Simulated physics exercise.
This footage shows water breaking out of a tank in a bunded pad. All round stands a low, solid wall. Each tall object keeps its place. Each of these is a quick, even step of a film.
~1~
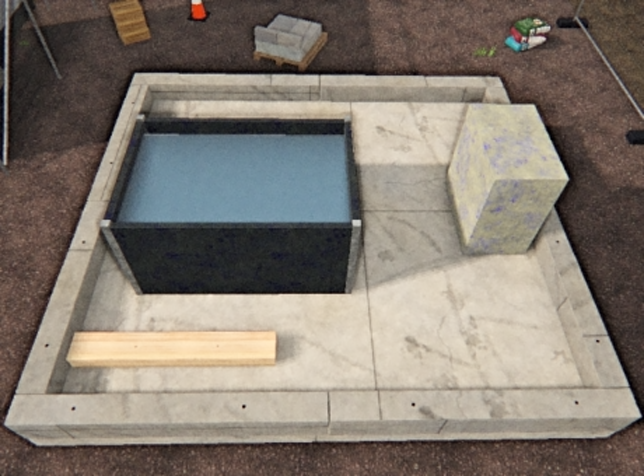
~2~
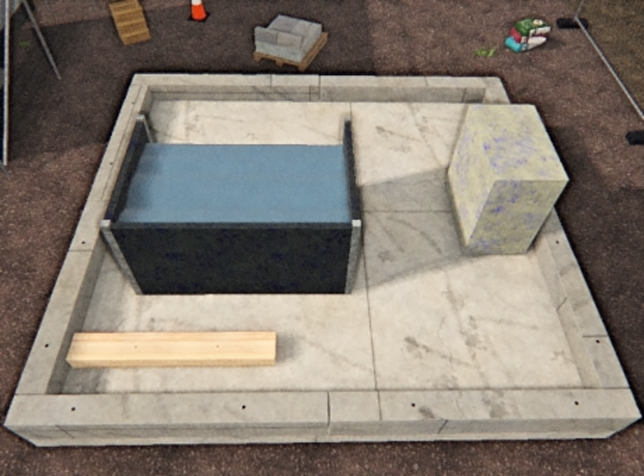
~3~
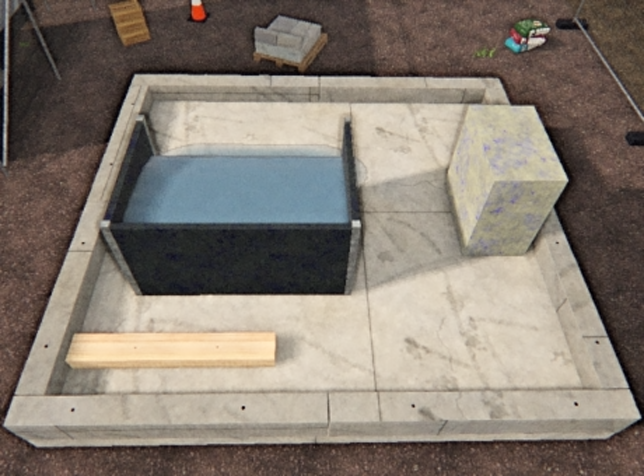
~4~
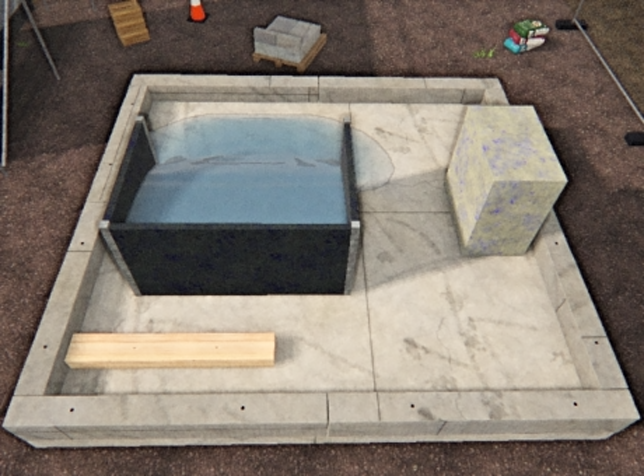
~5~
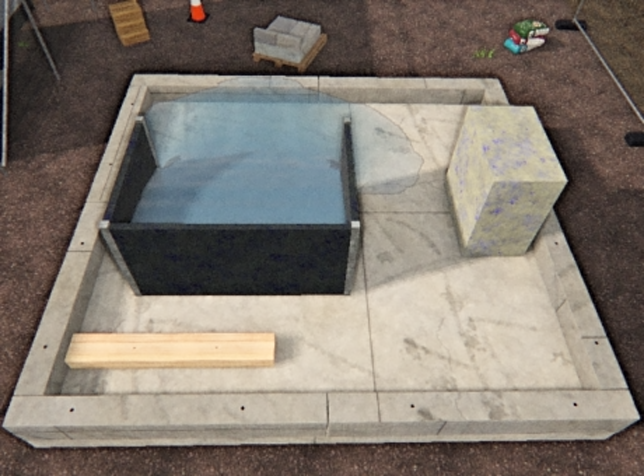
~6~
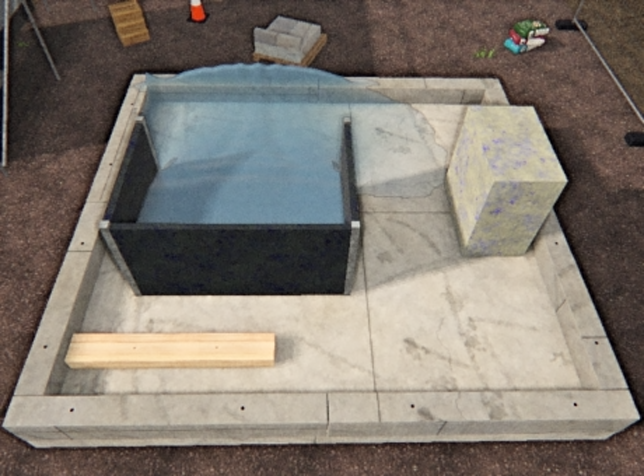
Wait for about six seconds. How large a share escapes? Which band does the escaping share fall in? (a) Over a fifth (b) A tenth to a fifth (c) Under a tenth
Over a fifth.
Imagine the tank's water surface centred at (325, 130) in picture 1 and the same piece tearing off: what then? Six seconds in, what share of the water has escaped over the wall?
Observed share: Around 34 %.
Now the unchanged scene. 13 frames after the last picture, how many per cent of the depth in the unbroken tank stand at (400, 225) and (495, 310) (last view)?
Close to 0 per cent for the first and close to 0 per cent for the second.
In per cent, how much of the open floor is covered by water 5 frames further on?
It comes out near 45 percent.
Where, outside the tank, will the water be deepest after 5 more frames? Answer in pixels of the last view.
Roughly (153, 107).
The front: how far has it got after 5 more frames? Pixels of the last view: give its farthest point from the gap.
My guess is roughly (474, 110).
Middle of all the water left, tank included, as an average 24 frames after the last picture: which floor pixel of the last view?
The water's middle lies around (316, 187).
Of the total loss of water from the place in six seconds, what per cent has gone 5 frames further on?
My figure: 45 percent.
A moment on, water covers 40 % of the floor; the low wall has let 1 % over.
Next, water covers 45 % of the floor; the low wall has let 11 % over.
Then, water covers 50 % of the floor; the low wall has let 24 % over.
Later, water covers 70 % of the floor; the low wall has let 25 % over.
In the end, water covers 75 % of the floor; the low wall has let 25 % over.
